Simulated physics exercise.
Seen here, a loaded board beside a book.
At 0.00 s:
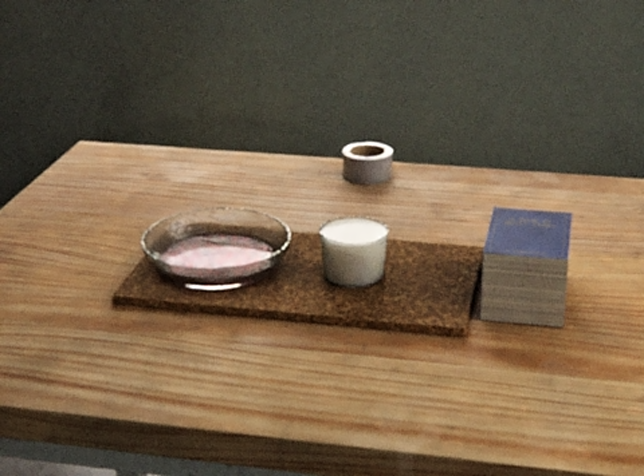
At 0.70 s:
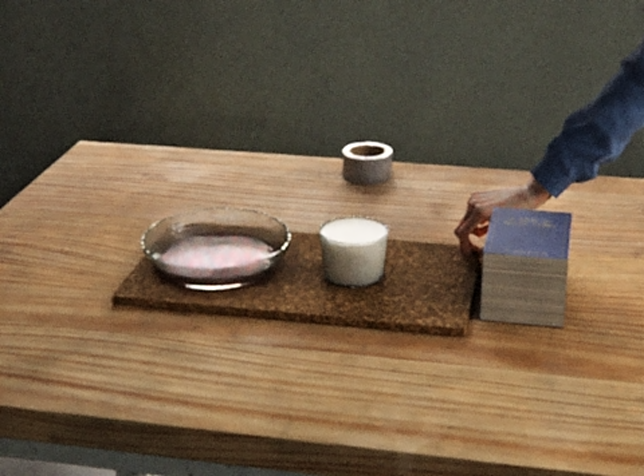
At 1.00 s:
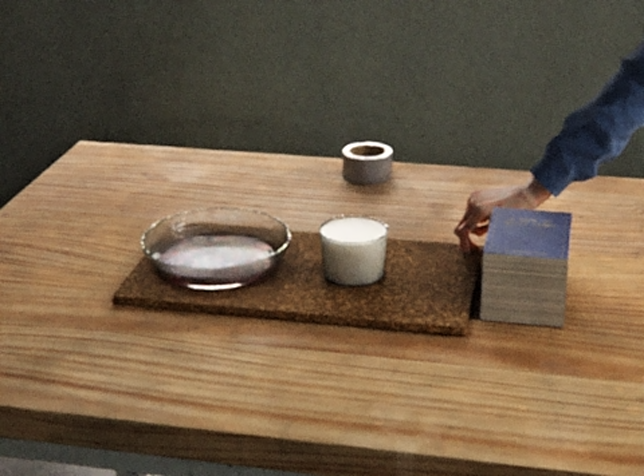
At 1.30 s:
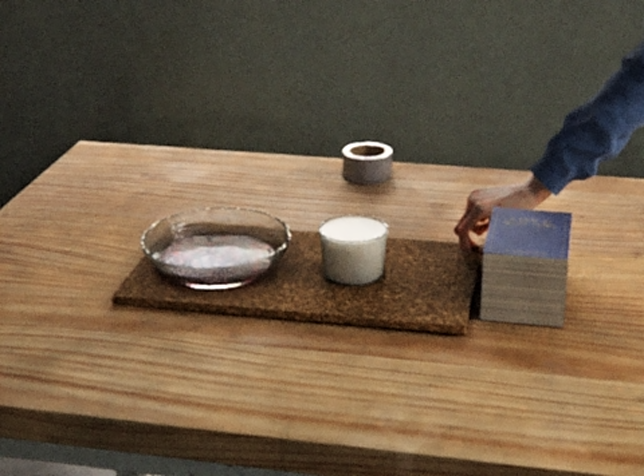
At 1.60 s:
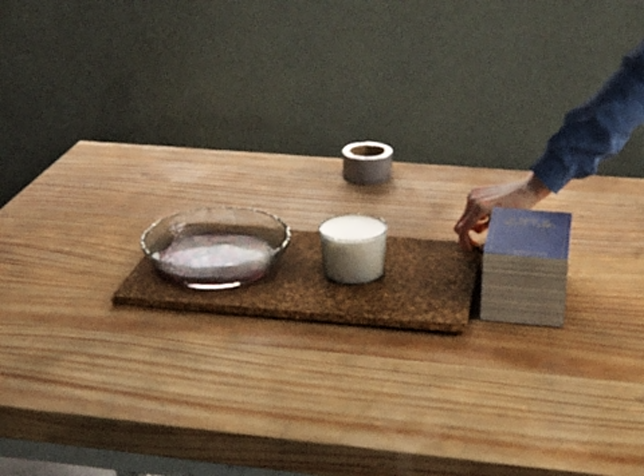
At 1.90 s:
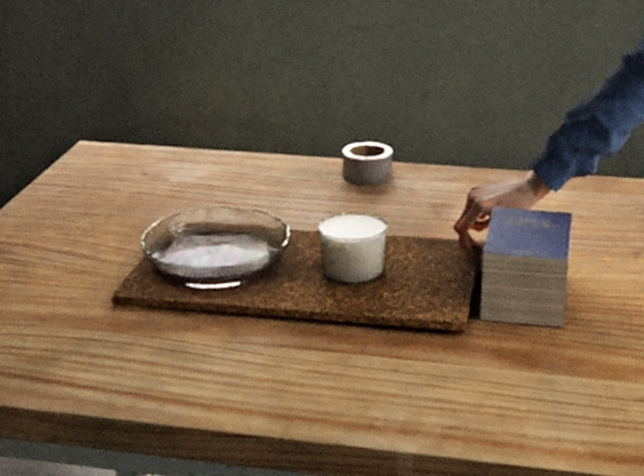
In this clip, a glass dish and a white tub sit on a brown board beside a blue-topped book on a wooden table; a blue-sleeved hand takes the board's right end and raises it very slightly.
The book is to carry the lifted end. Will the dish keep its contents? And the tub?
The dish holds; the tub loses some.
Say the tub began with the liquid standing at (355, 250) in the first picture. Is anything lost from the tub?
My call: Loses none.
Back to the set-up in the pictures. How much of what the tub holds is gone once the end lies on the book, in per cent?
Close to 10 %.
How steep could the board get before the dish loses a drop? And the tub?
Roughly 35 degrees and 8 degrees.
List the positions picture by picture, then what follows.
In the first frame, the board lies flat; dish (217, 248) nearly empty; tub (354, 251) nearly full; book (523, 290).
In the second frame, a hand takes the end of the board; dish nearly empty, surface at (217, 257); tub nearly full, surface at (354, 232).
In the third frame, the board slopes by about 0°; dish (217, 248) nearly empty; tub (354, 250) nearly full.
In the fourth frame, the end is rising; dish nearly empty, surface at (217, 256); tub nearly full, surface at (353, 231); book (523, 290).
In the fifth frame, the end has come up a little; dish (217, 247) nearly empty; tub (353, 248) nearly full.
In the sixth frame, slope near 1°; dish nearly empty, surface at (217, 256); tub nearly full, surface at (353, 229); book (523, 290).
After 2.6 s, the board slopes by about 7°; dish, all is still inside; tub, all is still inside.
After 3.4 s, the board slopes by about 14°; dish, all is still inside; tub, a puddle lies under it.
After 4.6 s, the board slopes by about 13°, resting on the book; dish, all is still inside; tub, a puddle lies under it.
